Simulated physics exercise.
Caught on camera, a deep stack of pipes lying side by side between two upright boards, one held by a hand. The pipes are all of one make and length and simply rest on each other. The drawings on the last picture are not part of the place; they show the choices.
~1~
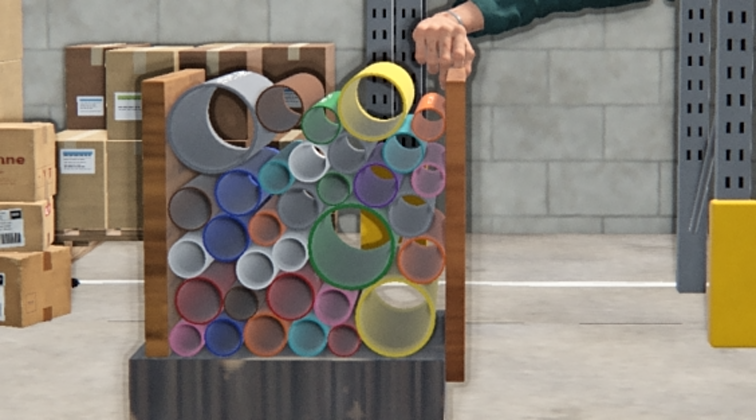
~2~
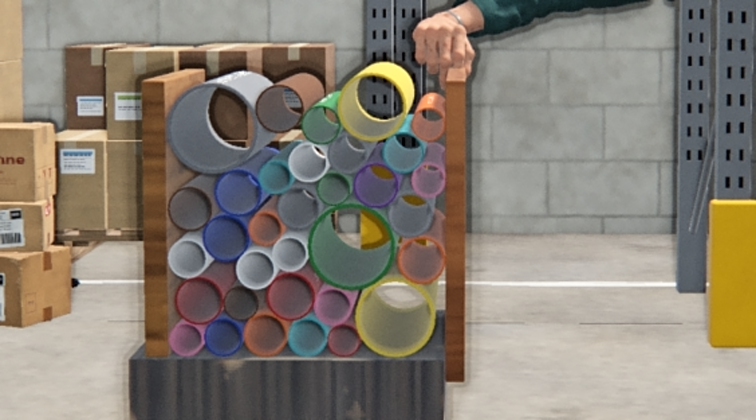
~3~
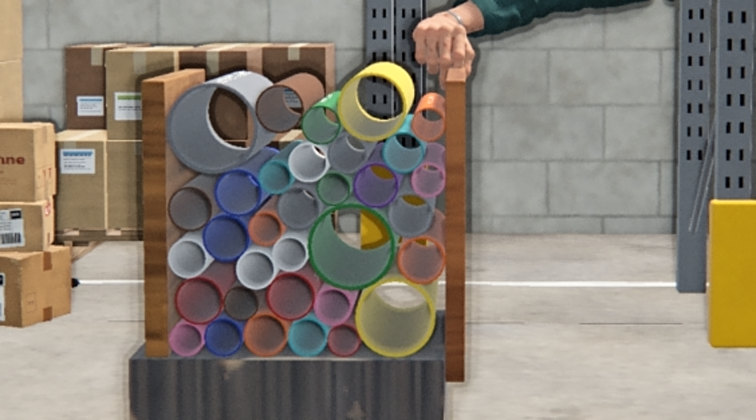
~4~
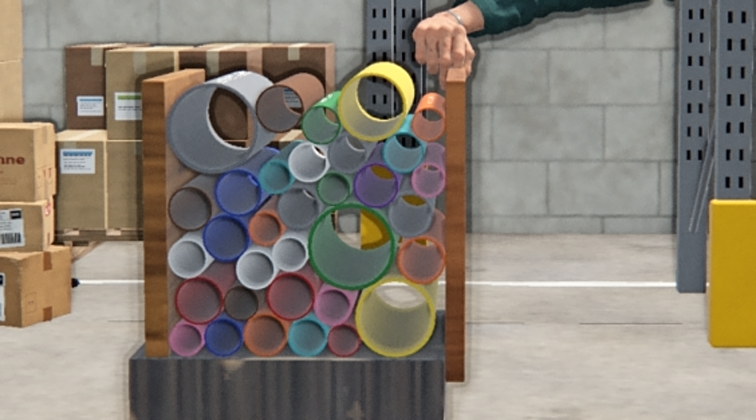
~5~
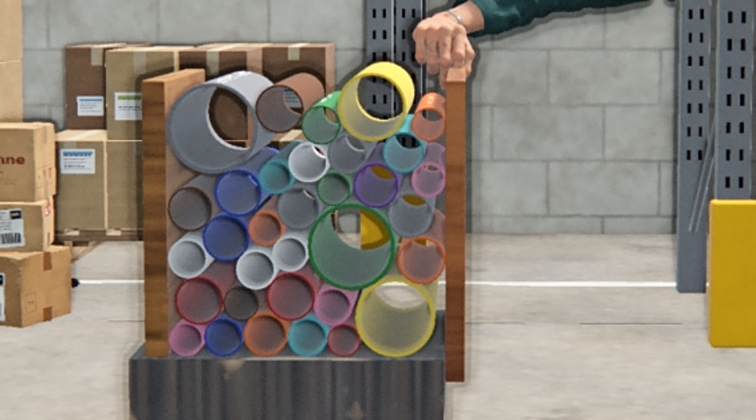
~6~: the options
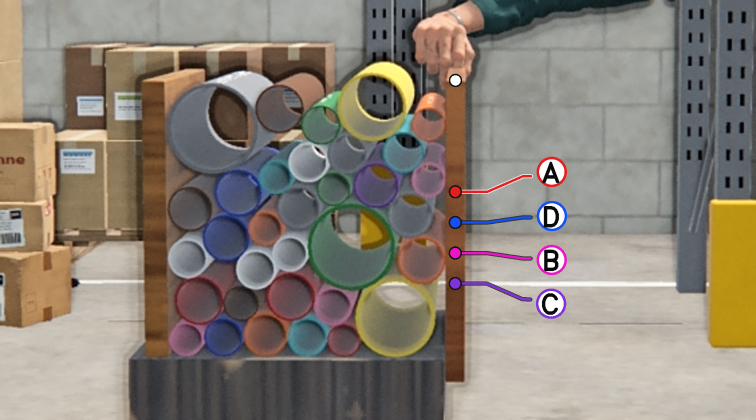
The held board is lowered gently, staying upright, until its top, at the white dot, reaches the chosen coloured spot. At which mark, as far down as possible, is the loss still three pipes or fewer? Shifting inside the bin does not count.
Slide it to A.
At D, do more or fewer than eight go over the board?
Fewer than eight.
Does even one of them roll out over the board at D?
Yes.
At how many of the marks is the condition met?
One of the four.
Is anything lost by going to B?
Yes.
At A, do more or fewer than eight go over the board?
Fewer than eight.
On the copy, A at (455, 192); B at (455, 253); C at (455, 283); D at (455, 223); the white dot at (456, 80).
On A. First, top of the board (445, 135).
Then, top of the board (445, 191).
Finally, top of the board (445, 191), one out over the board.
By contrast, B more than three out over the board; C more than three out over the board; D four out over the board.
